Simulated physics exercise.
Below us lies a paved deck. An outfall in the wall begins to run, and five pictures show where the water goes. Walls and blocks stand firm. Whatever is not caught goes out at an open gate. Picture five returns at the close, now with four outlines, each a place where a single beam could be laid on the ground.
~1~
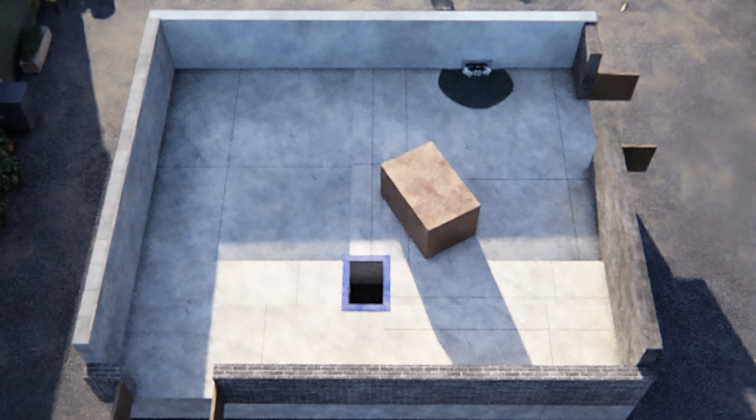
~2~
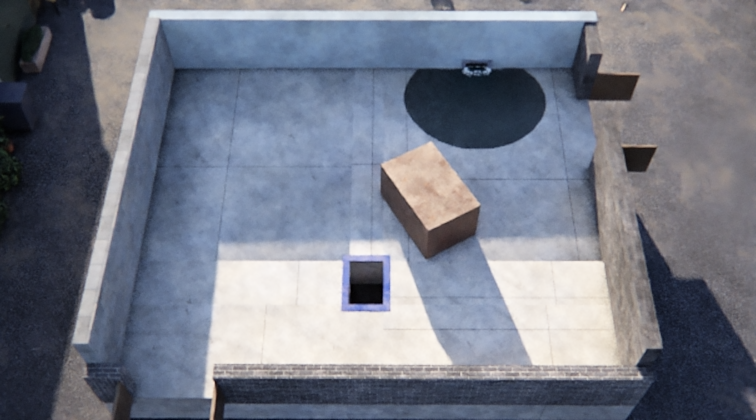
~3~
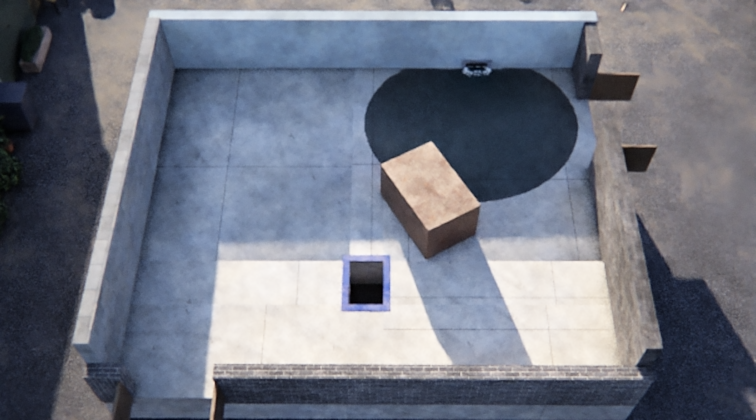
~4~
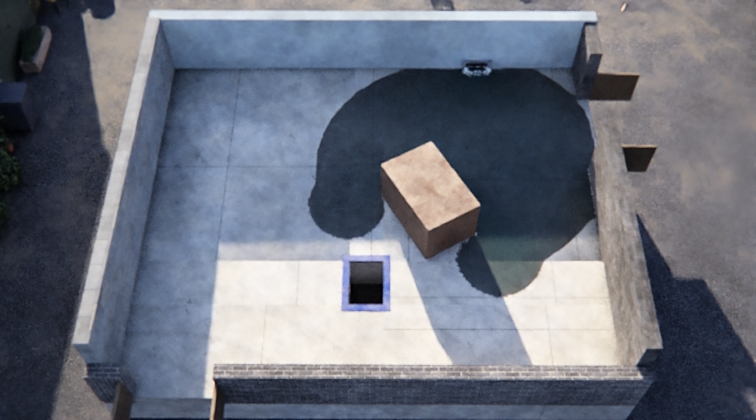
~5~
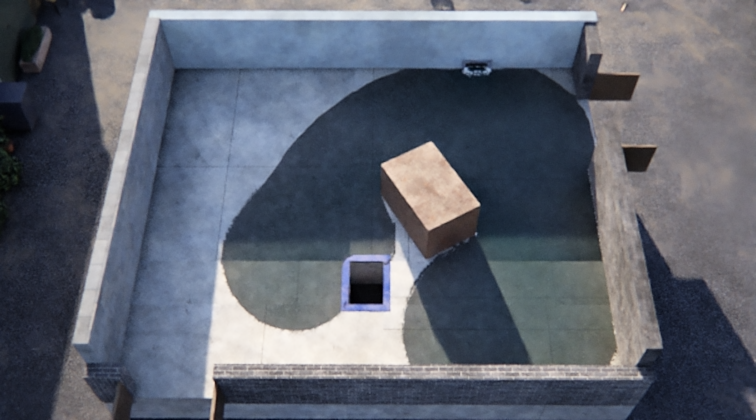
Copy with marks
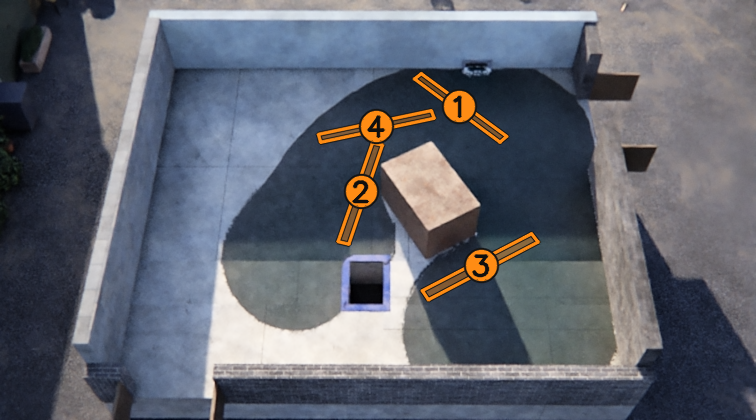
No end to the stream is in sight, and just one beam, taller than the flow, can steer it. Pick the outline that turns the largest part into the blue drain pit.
Go for 3.
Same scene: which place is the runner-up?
That is place 2.
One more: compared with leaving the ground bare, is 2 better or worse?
It is better.
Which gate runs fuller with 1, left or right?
The left one.
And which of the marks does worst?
Place 1.
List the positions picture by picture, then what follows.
Outfall at (476, 64); blue drain pit at (366, 283); open gate at (179, 384); open gate at (582, 133); water covers 2 % of the ground and shows as far out as (474, 103); blue drain pit still dry.
Water covers 8 % of the ground and shows as far out as (517, 139); blue drain pit still dry.
Water covers 19 % of the ground and shows as far out as (494, 195); blue drain pit still dry.
Water covers 33 % of the ground and shows as far out as (495, 288); blue drain pit still dry.
Water covers 55 % of the ground and shows as far out as (250, 310); blue drain pit taking water.
On the marked copy, 1 from (417, 76) to (503, 139); 2 from (343, 242) to (377, 144); 3 from (425, 295) to (534, 237); 4 from (319, 138) to (432, 114).
Choosing 1, about 3 % of the stream runs into the blue drain pit, about 96 % out by the gates.
Choosing 2, about 17 % of the stream runs into the blue drain pit, about 82 % out by the gates.
Choosing 3, about 25 % of the stream runs into the blue drain pit, about 74 % out by the gates.
Choosing 4, about 6 % of the stream runs into the blue drain pit, about 93 % out by the gates.
